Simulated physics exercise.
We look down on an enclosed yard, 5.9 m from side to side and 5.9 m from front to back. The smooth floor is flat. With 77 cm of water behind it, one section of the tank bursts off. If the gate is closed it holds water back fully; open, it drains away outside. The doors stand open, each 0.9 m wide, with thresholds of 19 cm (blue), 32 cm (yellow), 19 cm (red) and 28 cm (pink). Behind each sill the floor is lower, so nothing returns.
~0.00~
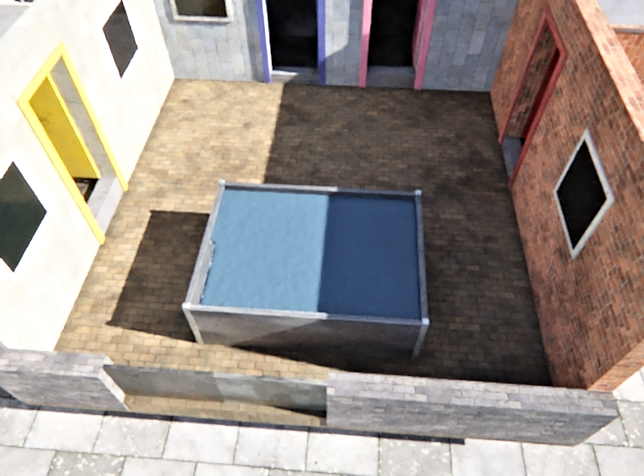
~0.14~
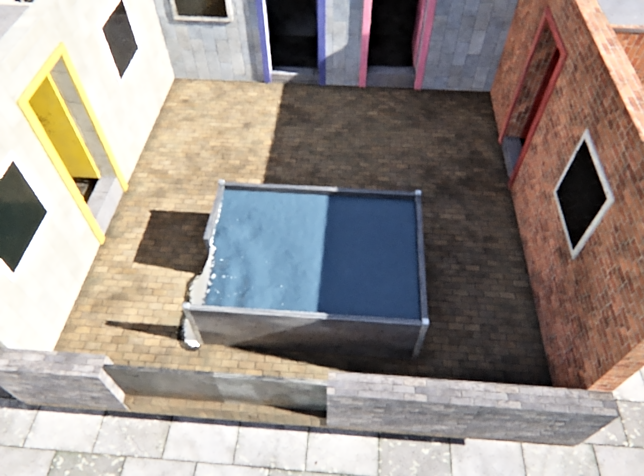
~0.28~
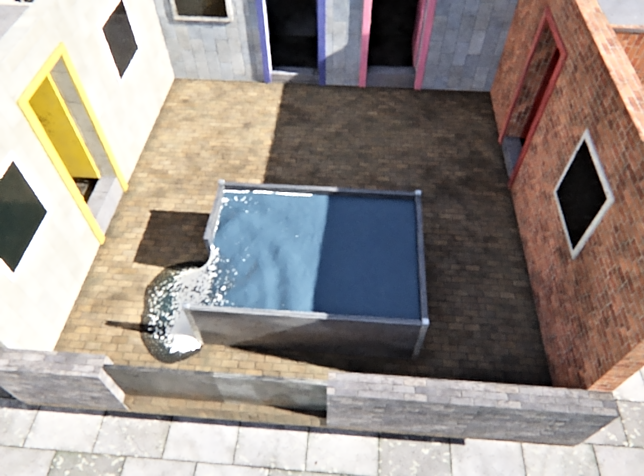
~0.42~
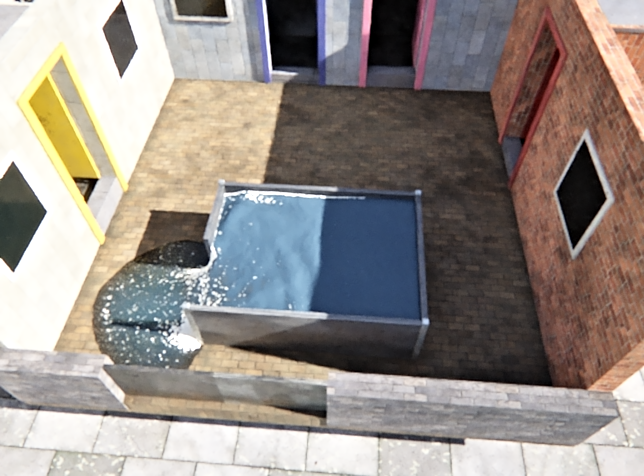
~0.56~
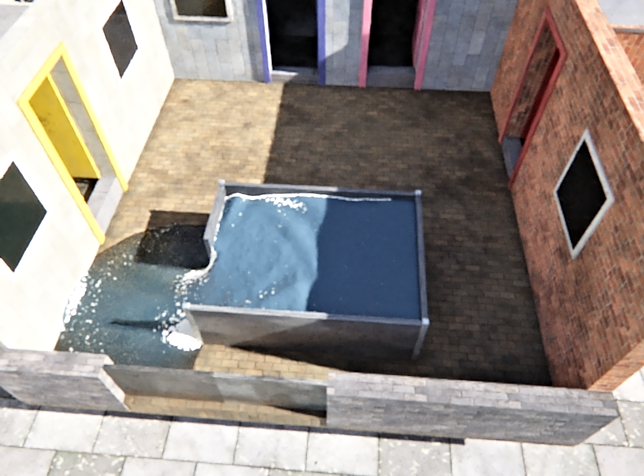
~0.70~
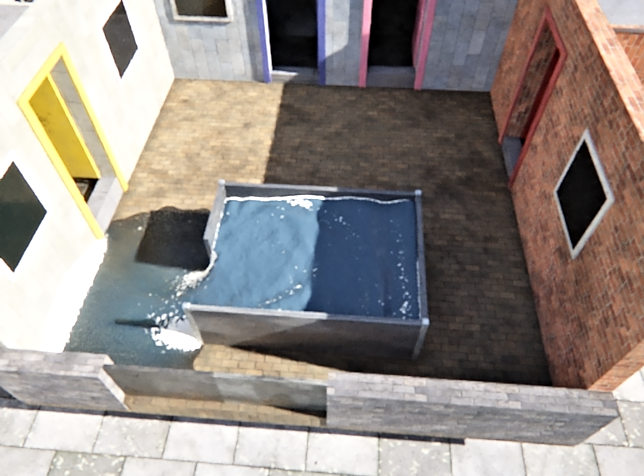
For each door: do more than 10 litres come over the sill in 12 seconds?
The water let in: At the blue door it stays under the limit; at the yellow door it does not reach the limit; at the red door it stays under the limit; at the pink door it stays under the limit.
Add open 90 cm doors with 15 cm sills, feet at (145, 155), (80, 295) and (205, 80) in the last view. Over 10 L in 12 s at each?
In turn: Under, over, over.
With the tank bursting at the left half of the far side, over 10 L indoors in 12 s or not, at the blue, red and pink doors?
Against that limit: Blue over, red not over, pink below.
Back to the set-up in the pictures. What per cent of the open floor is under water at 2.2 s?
Some 30 per cent of it.
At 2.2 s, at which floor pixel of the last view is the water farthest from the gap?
At about (173, 82).
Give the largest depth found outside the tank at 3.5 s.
Roughly 33 cm.
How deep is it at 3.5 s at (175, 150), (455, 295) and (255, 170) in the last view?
Roughly 8, 0 and 3 cm, in turn.
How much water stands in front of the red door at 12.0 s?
About 10.0 cm.
After 1.4 s water covers 15 % of the floor and is deepest (58 cm) near (43, 375); blue door not reached, yellow door 18 cm at the sill, 0 L in, red door not reached, pink door not reached.
After 2.2 s water covers 30 % of the floor and is deepest (46 cm) near (50, 360); blue door not reached, yellow door 23 cm at the sill, 0 L in, red door not reached, pink door not reached.
After 3.5 s water covers 55 % of the floor and is deepest (33 cm) near (43, 375); blue door 20 cm at the sill, 0 L in, yellow door 19 cm at the sill, 0 L in, red door not reached, pink door not reached.
After 7.0 s water covers 90 % of the floor and is deepest (19 cm) near (138, 367); blue door 13 cm at the sill, 1 L in, yellow door 11 cm at the sill, 0 L in, red door 15 cm at the sill, 0 L in, pink door 8 cm at the sill, 0 L in.
After 12.0 s water covers 95 % of the floor and is deepest (22 cm) near (547, 413); blue door 8 cm at the sill, 1 L in, yellow door 6 cm at the sill, 0 L in, red door 10 cm at the sill, 0 L in, pink door 11 cm at the sill, 0 L in.
